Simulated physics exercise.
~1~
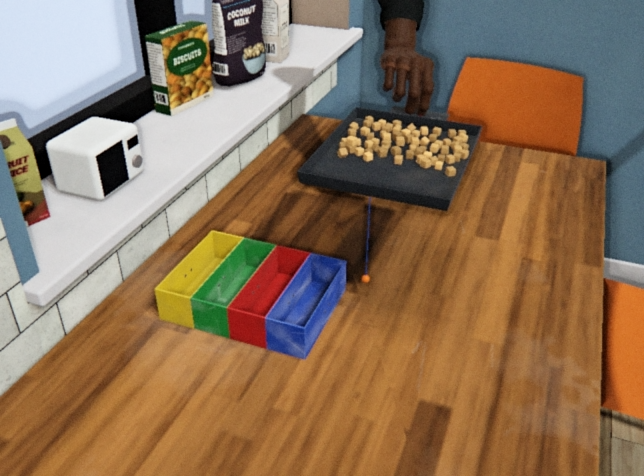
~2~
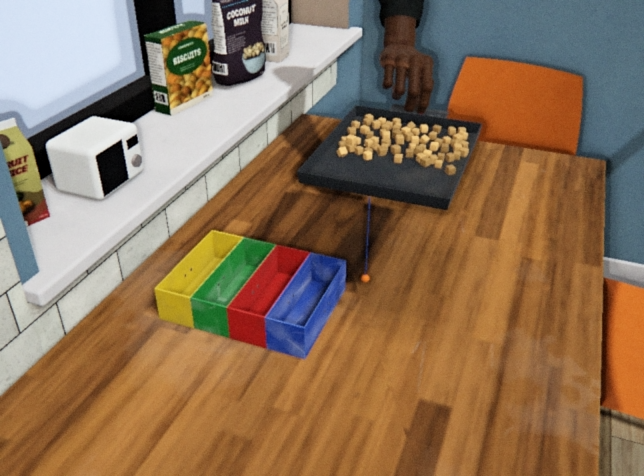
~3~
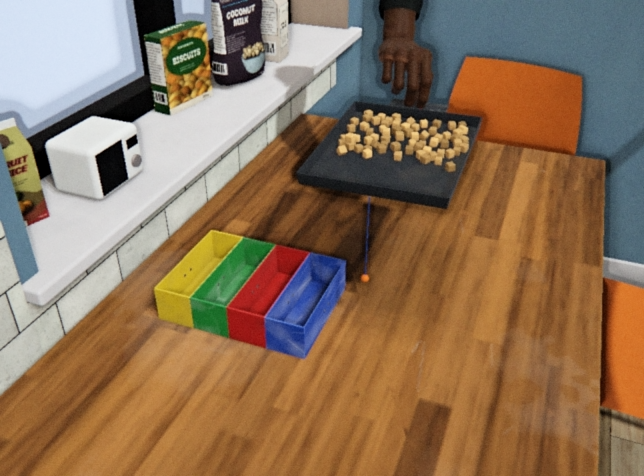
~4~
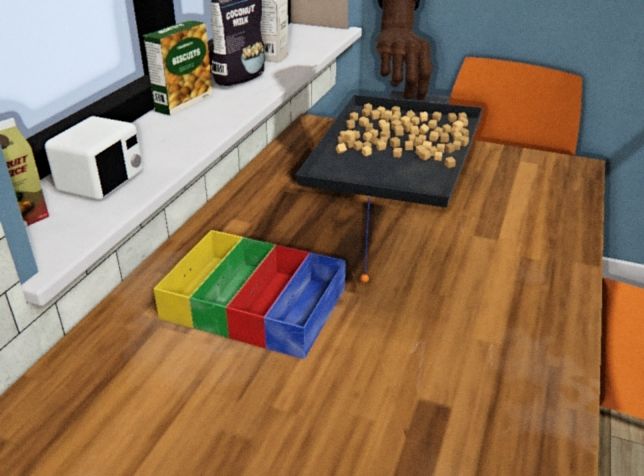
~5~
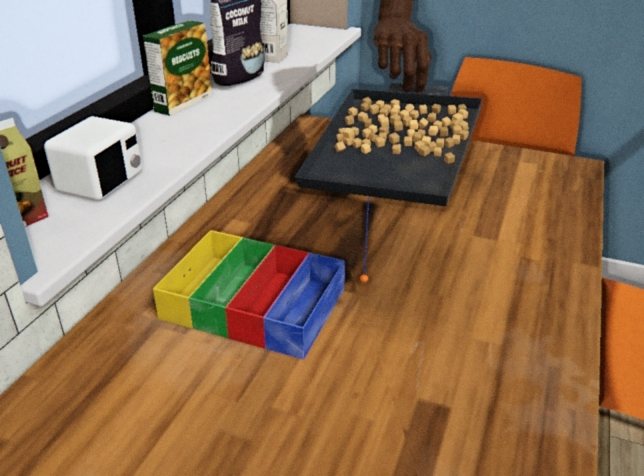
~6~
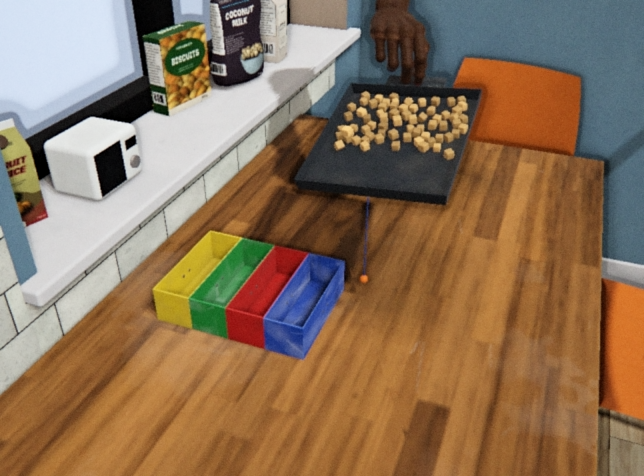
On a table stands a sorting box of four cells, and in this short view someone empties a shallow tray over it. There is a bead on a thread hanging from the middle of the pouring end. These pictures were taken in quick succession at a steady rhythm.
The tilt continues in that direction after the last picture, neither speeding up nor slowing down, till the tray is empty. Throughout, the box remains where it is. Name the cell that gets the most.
Blue.
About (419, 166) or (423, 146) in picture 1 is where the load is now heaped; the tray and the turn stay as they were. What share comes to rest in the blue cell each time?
The first start yields 40 per cent, the second 40 per cent.
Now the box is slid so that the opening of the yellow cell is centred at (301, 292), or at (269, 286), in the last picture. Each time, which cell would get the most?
So the first one goes to the cell in yellow and the second to green.
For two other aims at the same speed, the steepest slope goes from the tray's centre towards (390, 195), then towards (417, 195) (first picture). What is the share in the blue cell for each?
I'd say some 0 in a hundred at first, then 0 in a hundred.
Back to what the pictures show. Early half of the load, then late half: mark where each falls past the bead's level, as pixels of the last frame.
Points: About (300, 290), then about (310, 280).
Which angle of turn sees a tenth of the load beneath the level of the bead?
It is at around 75 degrees.
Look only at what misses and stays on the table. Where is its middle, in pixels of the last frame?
I'd put the middle at roughly (352, 338).
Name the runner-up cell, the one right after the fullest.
The red one.
Shortly afterwards, tray tipped steeply; the whole lot on the tray.
Next, tray tipped right over; the bulk on the tray; a little in the blue cell; only a few in the red cell; a little falling or outside the box.
Some moments later, tray tipped past a quarter turn; near half in the blue cell; near a quarter in the red cell; only a few in the green cell; near a quarter falling or outside the box.
In the end, tray tipped past a quarter turn; near half in the blue cell; near a quarter in the red cell; only a few in the green cell; none at all in the yellow cell; near a quarter outside the box.
